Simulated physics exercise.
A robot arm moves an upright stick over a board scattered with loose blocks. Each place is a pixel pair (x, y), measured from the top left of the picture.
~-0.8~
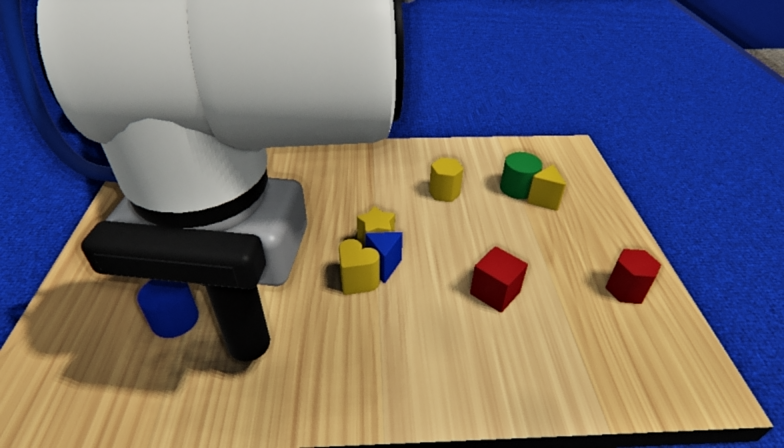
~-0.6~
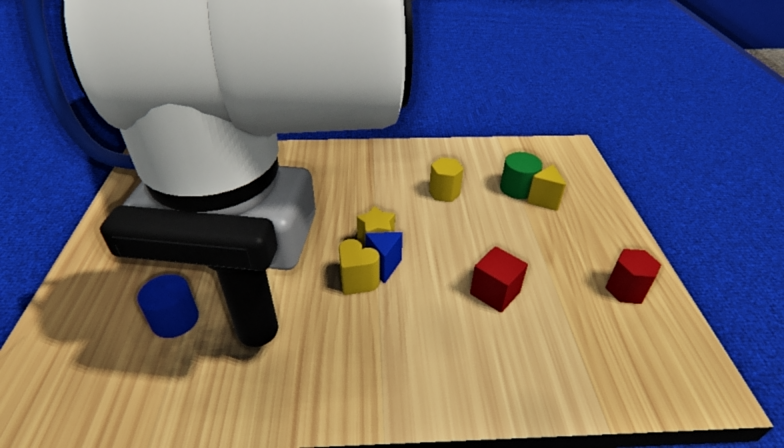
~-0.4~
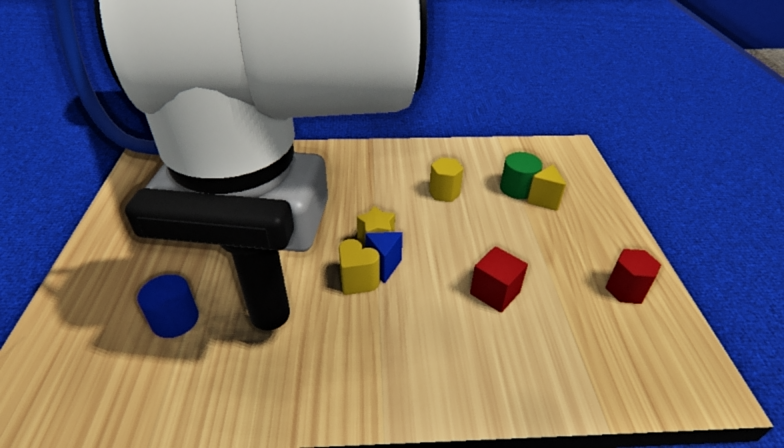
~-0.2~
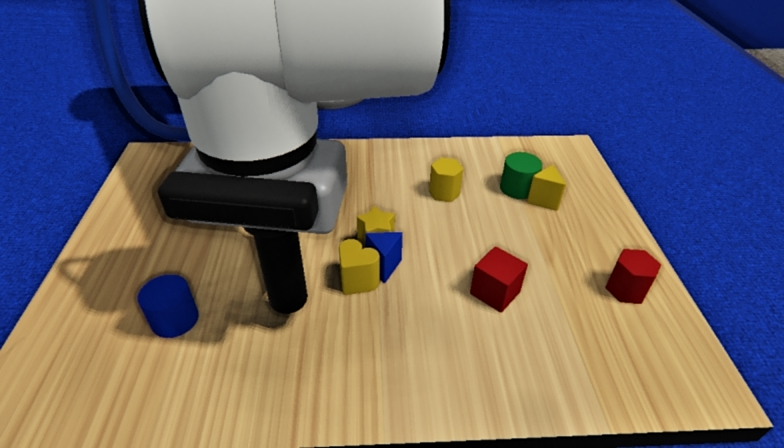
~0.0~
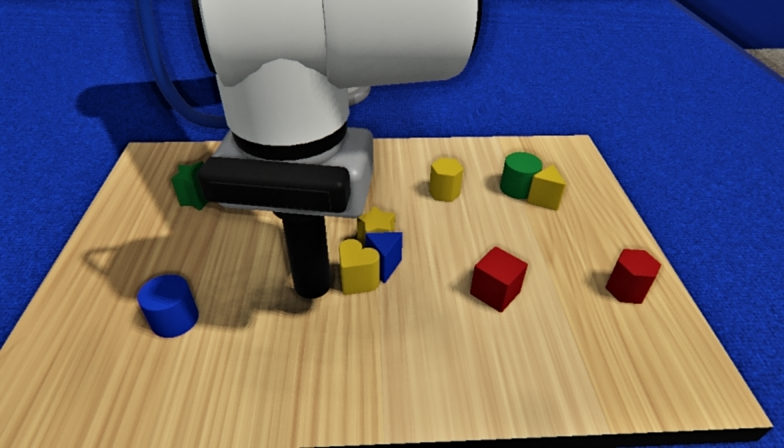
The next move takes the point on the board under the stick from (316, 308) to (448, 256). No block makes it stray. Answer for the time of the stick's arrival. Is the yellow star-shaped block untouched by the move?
I'd say no.
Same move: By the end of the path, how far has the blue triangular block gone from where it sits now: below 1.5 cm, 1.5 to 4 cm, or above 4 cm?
It gets moved over 4 cm.
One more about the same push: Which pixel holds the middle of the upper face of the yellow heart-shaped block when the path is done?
Located at (450, 207).
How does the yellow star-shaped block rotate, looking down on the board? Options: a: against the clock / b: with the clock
My answer is option a.
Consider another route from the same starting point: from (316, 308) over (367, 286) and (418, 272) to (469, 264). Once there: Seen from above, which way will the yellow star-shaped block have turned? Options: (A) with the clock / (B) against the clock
(B)
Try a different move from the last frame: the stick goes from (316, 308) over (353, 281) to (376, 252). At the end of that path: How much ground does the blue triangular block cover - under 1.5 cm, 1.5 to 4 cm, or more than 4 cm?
My prediction: Over 4 cm.
On the path given first. One third of the way, stick (363, 268); yellow heart-shaped block (389, 240); yellow star-shaped block (379, 215); blue triangular block (410, 227), turned 30° anticlockwise.
Two thirds of the way, stick (409, 250); yellow heart-shaped block (423, 221), turned 35° anticlockwise; yellow star-shaped block (384, 212), turned 45° anticlockwise; blue triangular block (431, 205), turned 60° anticlockwise.
At the end, stick (450, 235); yellow heart-shaped block (450, 207), turned 80° anticlockwise; yellow star-shaped block (384, 212), turned 45° anticlockwise; blue triangular block (435, 192), turned 105° anticlockwise; red square block unmoved.
